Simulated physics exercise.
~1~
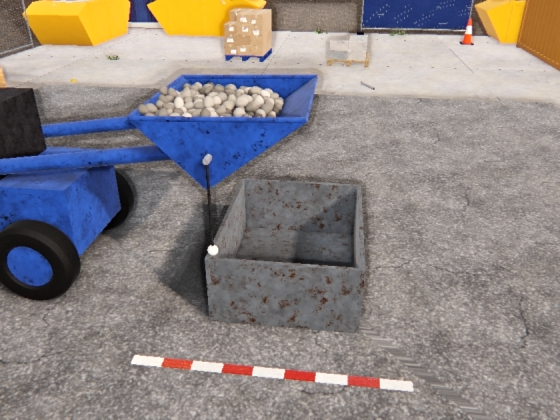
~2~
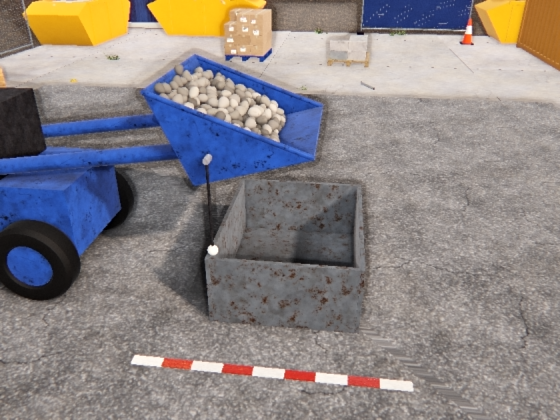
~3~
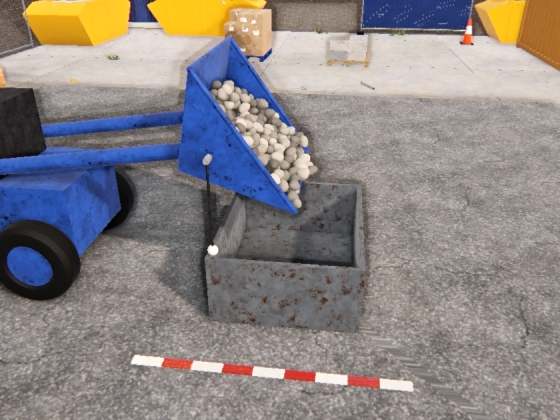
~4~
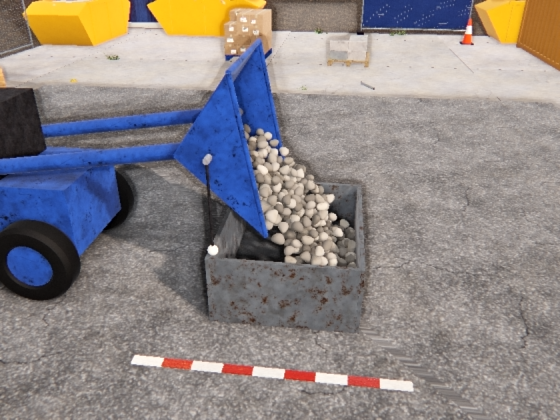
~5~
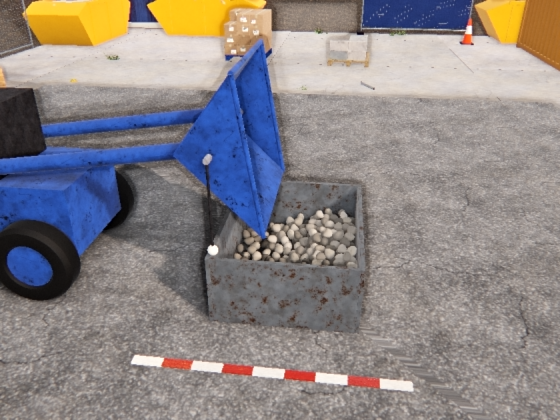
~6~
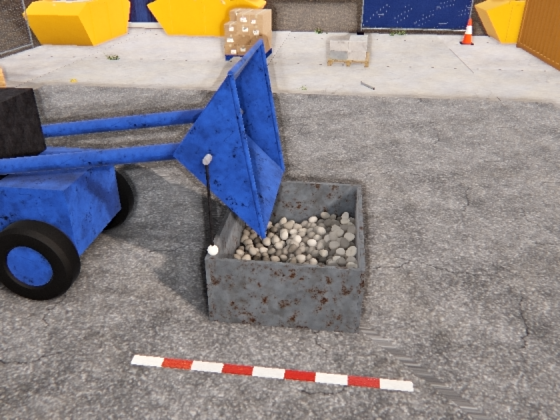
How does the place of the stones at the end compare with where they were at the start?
At the start the stones lie in the raised blue bucket, and at the end they rest lower and further right, inside the grey bin.
